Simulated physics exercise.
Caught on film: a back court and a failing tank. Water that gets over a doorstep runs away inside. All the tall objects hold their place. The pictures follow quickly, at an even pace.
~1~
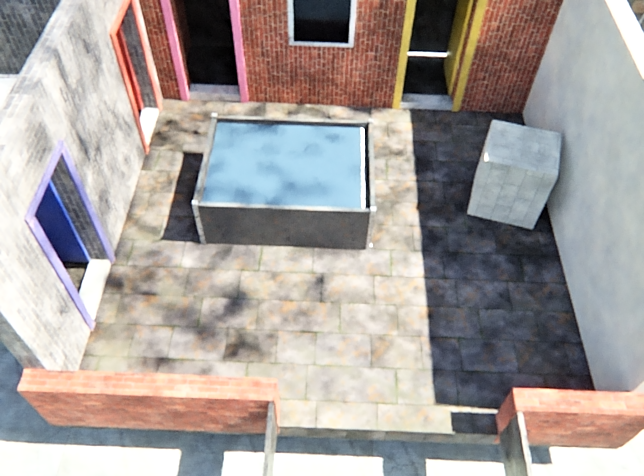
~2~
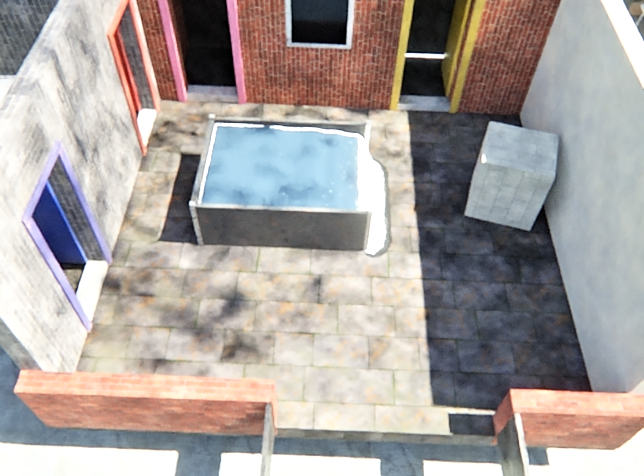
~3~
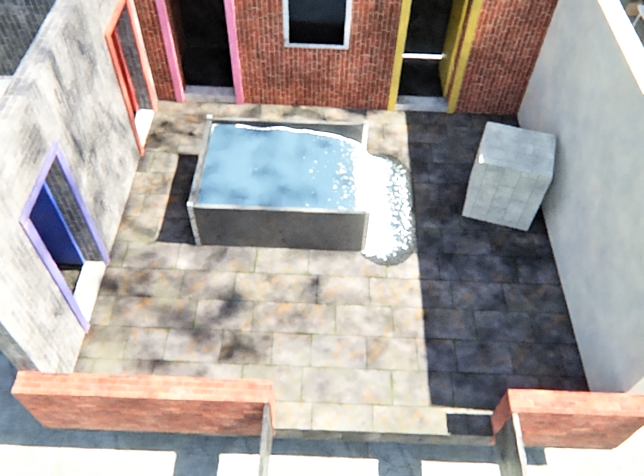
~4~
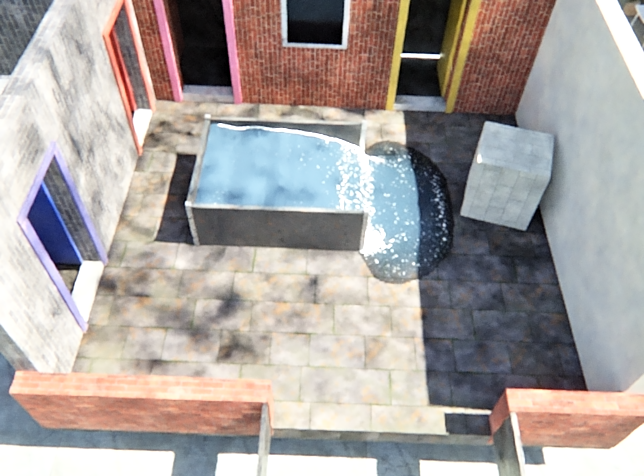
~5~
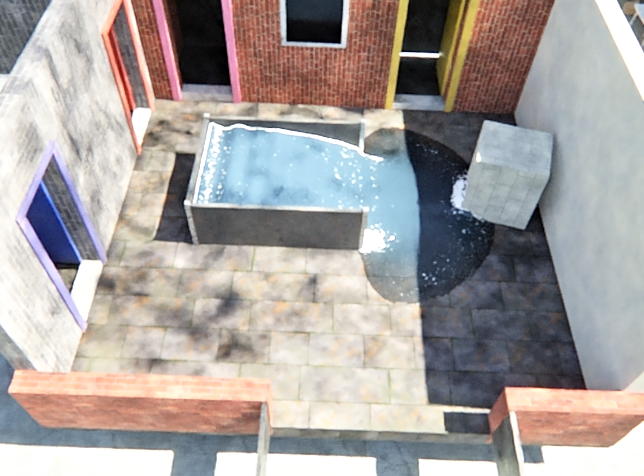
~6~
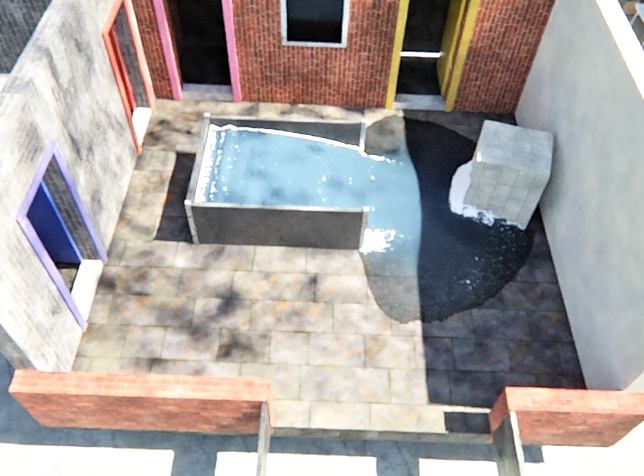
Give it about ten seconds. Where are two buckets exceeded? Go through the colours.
In the end: The red door takes more than that; the pink door stays under that; the blue door stays under that; the yellow door takes more than that.
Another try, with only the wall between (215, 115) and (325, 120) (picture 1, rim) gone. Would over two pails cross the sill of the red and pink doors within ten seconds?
My reading: Red lets more in; pink lets more in.
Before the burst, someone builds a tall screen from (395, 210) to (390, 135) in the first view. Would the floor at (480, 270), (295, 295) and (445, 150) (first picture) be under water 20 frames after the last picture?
In turn: Under water, no water, under water.
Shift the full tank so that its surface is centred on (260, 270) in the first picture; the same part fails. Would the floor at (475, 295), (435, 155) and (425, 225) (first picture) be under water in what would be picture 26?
In turn: Under water, wet, flooded.
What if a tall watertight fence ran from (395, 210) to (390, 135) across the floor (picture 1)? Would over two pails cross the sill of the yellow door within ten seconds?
One by one: Yellow holds.
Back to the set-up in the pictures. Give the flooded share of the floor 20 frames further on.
Close to 60 %.
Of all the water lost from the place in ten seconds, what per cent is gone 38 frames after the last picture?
I make it 50 per cent.
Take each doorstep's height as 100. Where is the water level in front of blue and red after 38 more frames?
About 80 and 230 per cent.
A moment on, water covers 35 % of the floor; the red door not reached, the pink door not reached, the blue door not reached, the yellow door wet at the sill, nothing in.
Next, water covers 35 % of the floor; the red door not reached, the pink door not reached, the blue door not reached, the yellow door under two buckets in.
Then, water covers 60 % of the floor; the red door not reached, the pink door not reached, the blue door not reached, the yellow door over two buckets in.
Later, water covers 95 % of the floor; the red door over two buckets in, the pink door wet at the sill, nothing in, the blue door wet at the sill, nothing in, the yellow door far over two buckets in.
In the end, water covers 95 % of the floor; the red door far over two buckets in, the pink door wet at the sill, nothing in, the blue door wet at the sill, nothing in, the yellow door far over two buckets in.
